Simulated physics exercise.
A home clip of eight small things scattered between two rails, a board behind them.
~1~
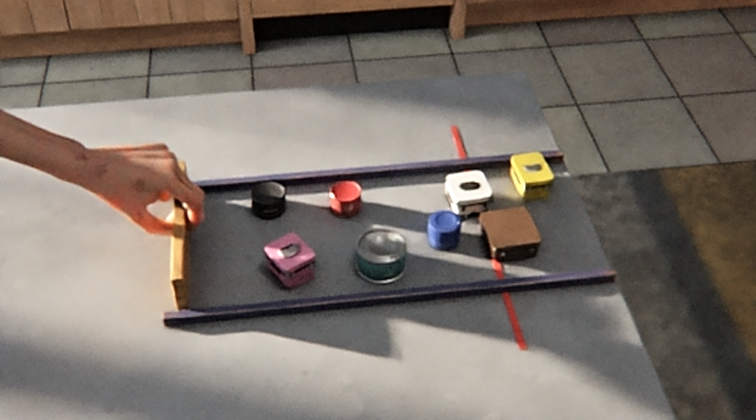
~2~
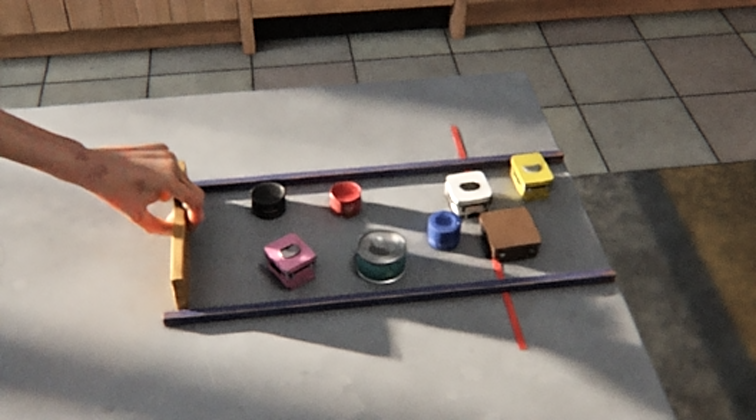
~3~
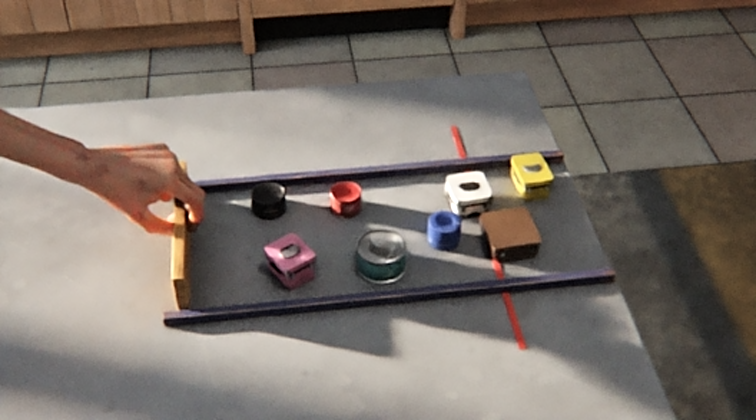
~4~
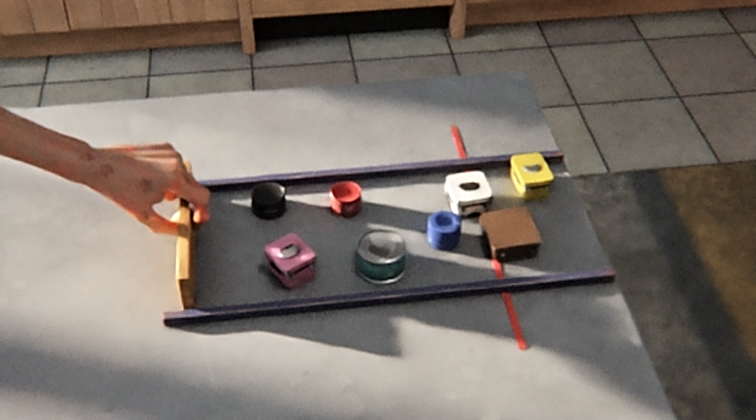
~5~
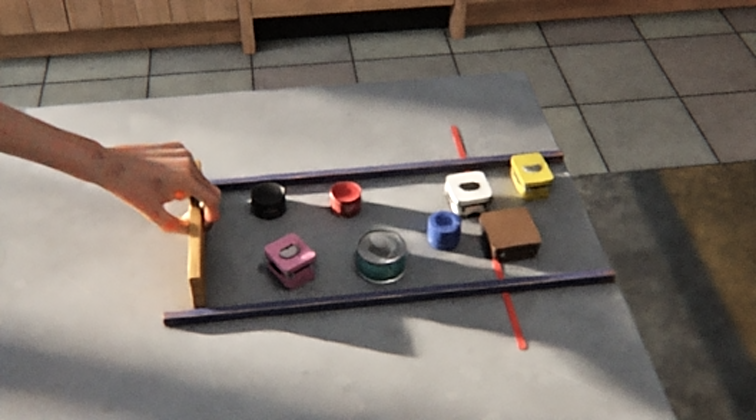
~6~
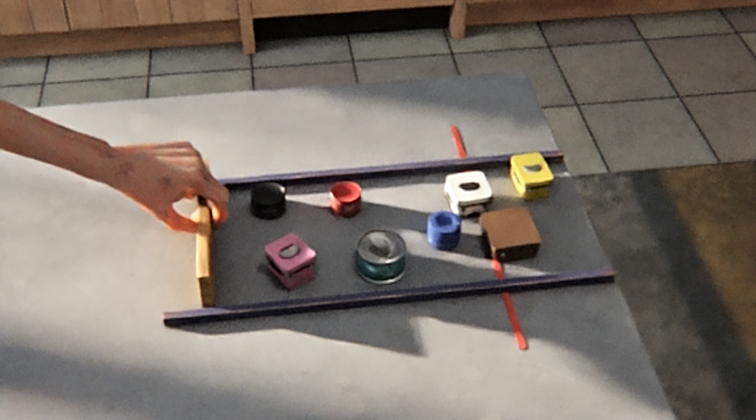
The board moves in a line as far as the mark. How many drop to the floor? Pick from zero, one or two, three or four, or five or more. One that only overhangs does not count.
As it turns out, the number that fall off is zero.
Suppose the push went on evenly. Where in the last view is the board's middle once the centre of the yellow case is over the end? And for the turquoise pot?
At (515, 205) for the yellow case; at (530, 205) for the turquoise pot.
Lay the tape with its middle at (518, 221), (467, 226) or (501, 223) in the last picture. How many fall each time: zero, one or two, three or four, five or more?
For each place: One or two; none at all; zero.
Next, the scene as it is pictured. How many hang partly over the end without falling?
It comes to 1.
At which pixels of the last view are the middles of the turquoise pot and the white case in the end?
About (553, 244), and the other about (527, 194).
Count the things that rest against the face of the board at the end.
The number is 4.
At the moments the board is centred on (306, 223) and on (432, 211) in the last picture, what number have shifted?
First 3, then 7.
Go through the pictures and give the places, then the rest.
The first picture shows yellow case (531, 177); brown case (509, 235); white case (468, 196); board (182, 234); tape (484, 224).
The second picture shows brown case (509, 235); red tub (346, 200).
The third picture shows white case (468, 196); blue lid (445, 230).
The fourth picture shows yellow case (531, 177); board (187, 233).
The fifth picture shows brown case (509, 235); turquoise pot (381, 256).
The sixth picture shows yellow case (531, 177); brown case (509, 235); white case (468, 196); board (206, 232); tape (484, 224).
Soon after, none off yet; yellow case at rest near (531, 177); brown case at rest near (509, 235); white case at rest near (468, 196).
At rest, the number that fall off is zero.
